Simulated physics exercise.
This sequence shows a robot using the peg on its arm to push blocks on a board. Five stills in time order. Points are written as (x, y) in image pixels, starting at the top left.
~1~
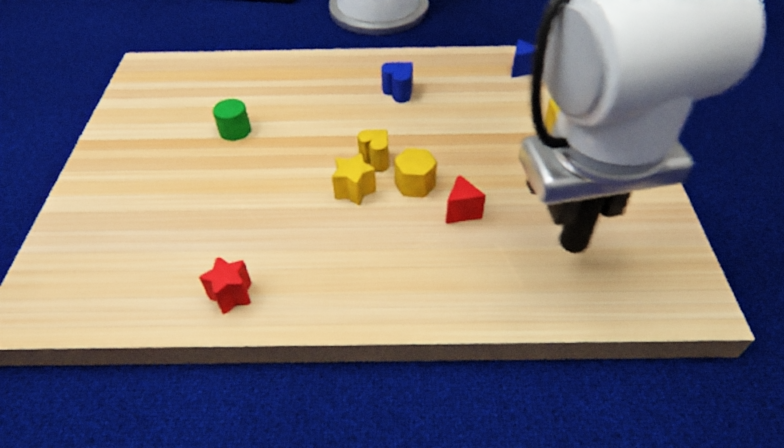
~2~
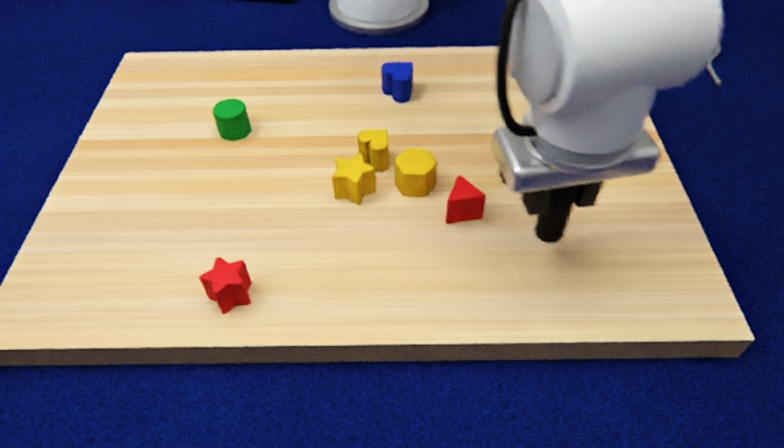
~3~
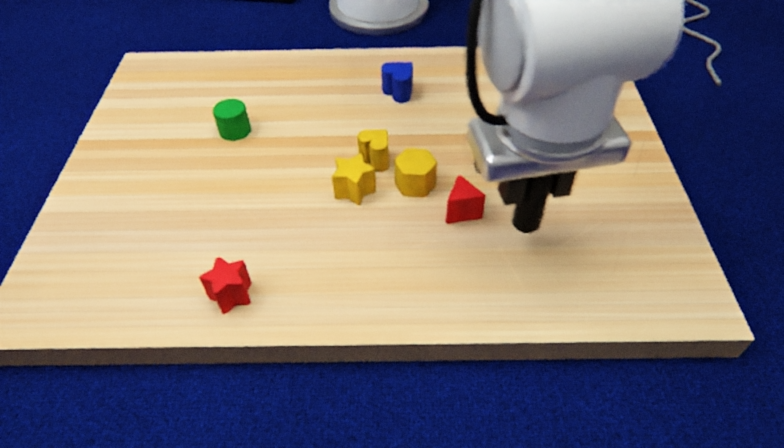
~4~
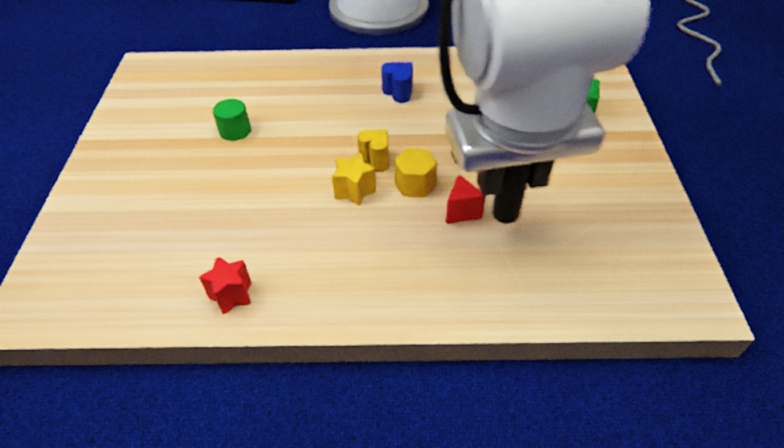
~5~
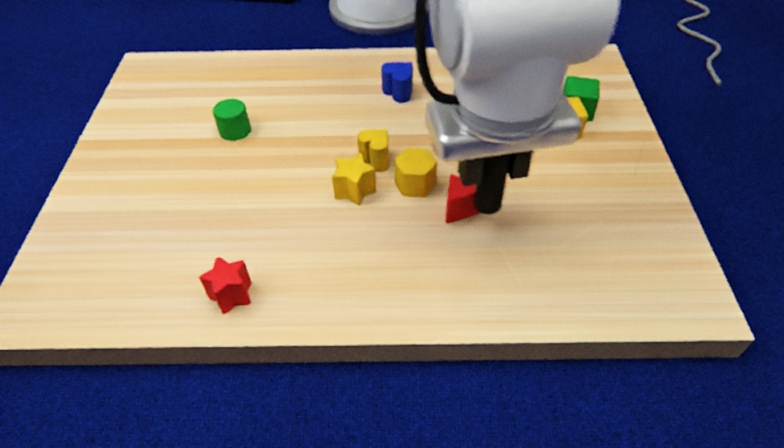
On a light wooden board set on blue cloth, a white robot arm with a dark peg starts at the right, near scattered red, yellow, blue and green blocks. The arm slides steadily left until its peg overlaps the red triangle, uncovering green and yellow blocks behind it.
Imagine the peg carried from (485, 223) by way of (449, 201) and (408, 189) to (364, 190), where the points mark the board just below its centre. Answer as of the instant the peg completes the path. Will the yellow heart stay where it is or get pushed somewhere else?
By the last moment of the path, the yellow heart has shifted.
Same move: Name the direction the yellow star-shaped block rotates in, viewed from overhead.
Counterclockwise from above.
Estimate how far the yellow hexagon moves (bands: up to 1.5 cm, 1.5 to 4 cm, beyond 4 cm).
It's set to move over 4 cm.
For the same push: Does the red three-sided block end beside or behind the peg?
Yes, I think so.
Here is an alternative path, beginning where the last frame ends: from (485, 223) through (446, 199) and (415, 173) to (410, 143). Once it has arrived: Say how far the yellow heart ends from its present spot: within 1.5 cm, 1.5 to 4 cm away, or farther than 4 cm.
My estimate: In the 1.5 to 4 cm range.
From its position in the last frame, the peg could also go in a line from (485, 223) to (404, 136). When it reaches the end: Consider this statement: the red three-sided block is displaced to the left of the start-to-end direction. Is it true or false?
True
What follows on the original path. One third of the way, peg at (450, 183); yellow hexagon at (408, 159), turned 20° clockwise; red three-sided block at (425, 177), turned 70° anticlockwise.
Two thirds of the way, peg at (408, 172); yellow heart at (365, 131), turned 35° clockwise; yellow hexagon at (382, 151), turned 25° clockwise; red three-sided block at (391, 180), turned 110° anticlockwise.
At the end, peg at (363, 172); yellow star-shaped block at (333, 168), turned 40° anticlockwise; yellow heart at (358, 123), turned 70° clockwise; yellow hexagon at (361, 145), turned 45° clockwise; red three-sided block at (376, 184), turned 160° anticlockwise.
